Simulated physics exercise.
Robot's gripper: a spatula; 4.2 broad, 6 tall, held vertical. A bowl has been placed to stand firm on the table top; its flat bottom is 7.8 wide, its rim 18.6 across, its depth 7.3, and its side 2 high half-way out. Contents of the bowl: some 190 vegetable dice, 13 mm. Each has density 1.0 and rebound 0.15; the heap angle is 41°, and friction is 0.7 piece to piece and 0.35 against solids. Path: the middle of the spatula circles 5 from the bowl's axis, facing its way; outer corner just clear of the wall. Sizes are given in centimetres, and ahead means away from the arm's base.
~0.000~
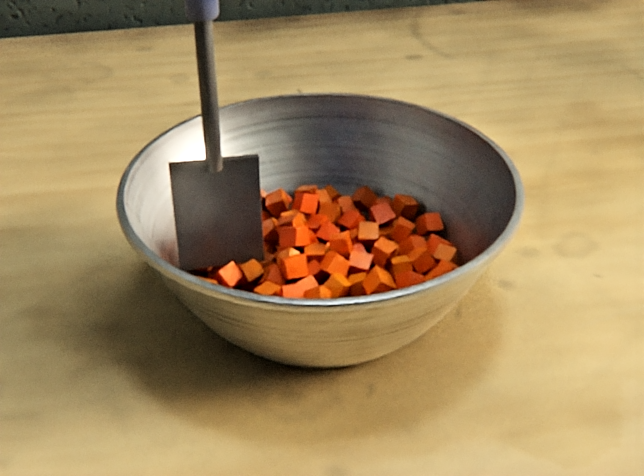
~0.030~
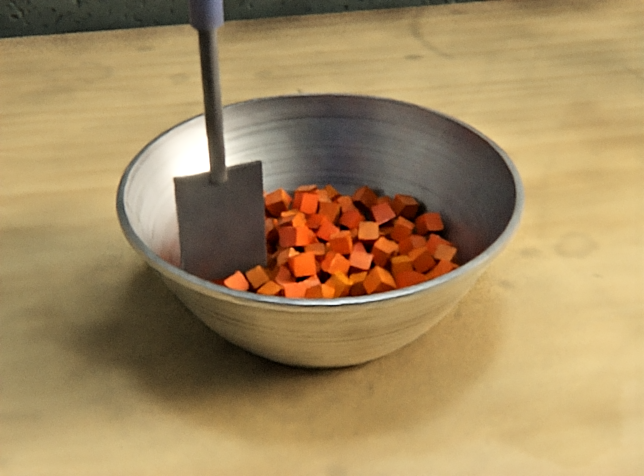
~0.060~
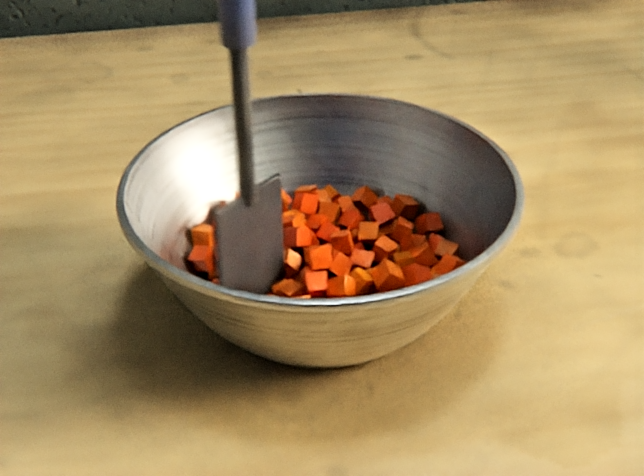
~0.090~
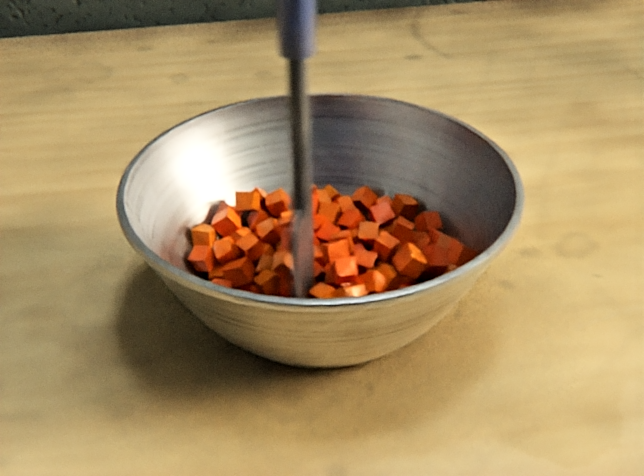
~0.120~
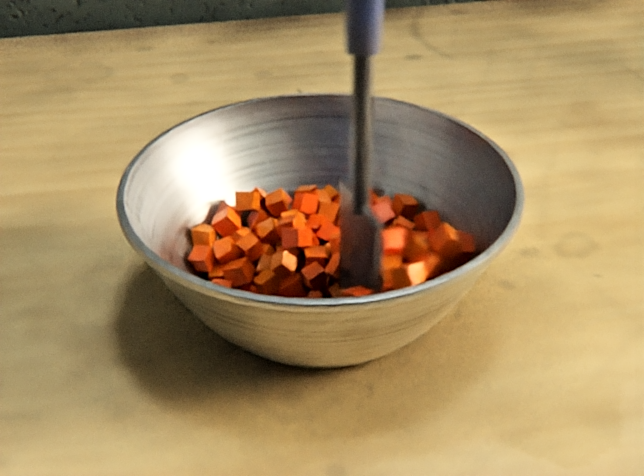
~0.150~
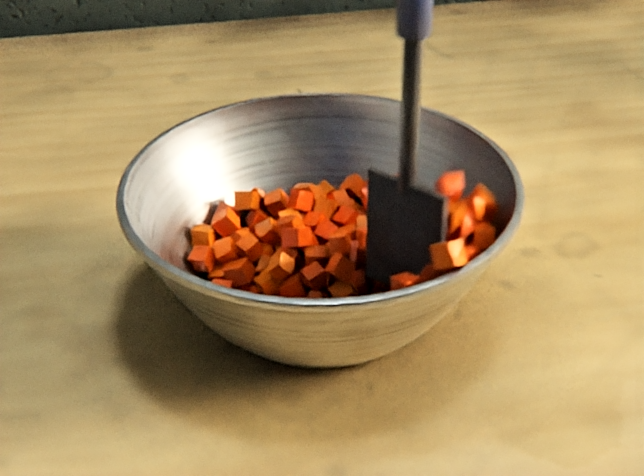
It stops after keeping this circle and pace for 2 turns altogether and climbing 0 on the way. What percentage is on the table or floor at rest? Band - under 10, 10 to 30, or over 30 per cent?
Band: Over 30 per cent.
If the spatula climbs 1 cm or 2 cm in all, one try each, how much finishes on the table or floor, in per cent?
Estimates: 25 % then 20 %.
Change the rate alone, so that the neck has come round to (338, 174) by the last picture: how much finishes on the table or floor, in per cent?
About 25 per cent.
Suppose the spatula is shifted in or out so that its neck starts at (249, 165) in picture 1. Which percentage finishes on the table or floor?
Roughly 25 per cent.
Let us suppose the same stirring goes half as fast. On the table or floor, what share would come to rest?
My guess is about 15 per cent.
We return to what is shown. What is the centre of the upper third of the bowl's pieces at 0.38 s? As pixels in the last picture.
Around (204, 255).
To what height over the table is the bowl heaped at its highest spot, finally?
About 5.5 cm.
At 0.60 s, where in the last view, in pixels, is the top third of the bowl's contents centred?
Top-third centre at approx. (357, 160).
After 0.38 s, 359° round, highest piece 10 above the table; 159 in the bowl, 11 on the table or floor, 20 in flight or on the tool.
After 0.60 s, 226° round, highest piece 10 above the table; 132 in the bowl, 44 on the table or floor, 14 in flight or on the tool.
After 0.91 s, 0° round, highest piece 6 above the table; 115 in the bowl, 75 on the table or floor.
After 1.61 s, 0° round, highest piece 5 above the table; 115 in the bowl, 75 on the table or floor.
In the end, 115 in the bowl, 75 on the table or floor. That is 39 % on the table or floor.
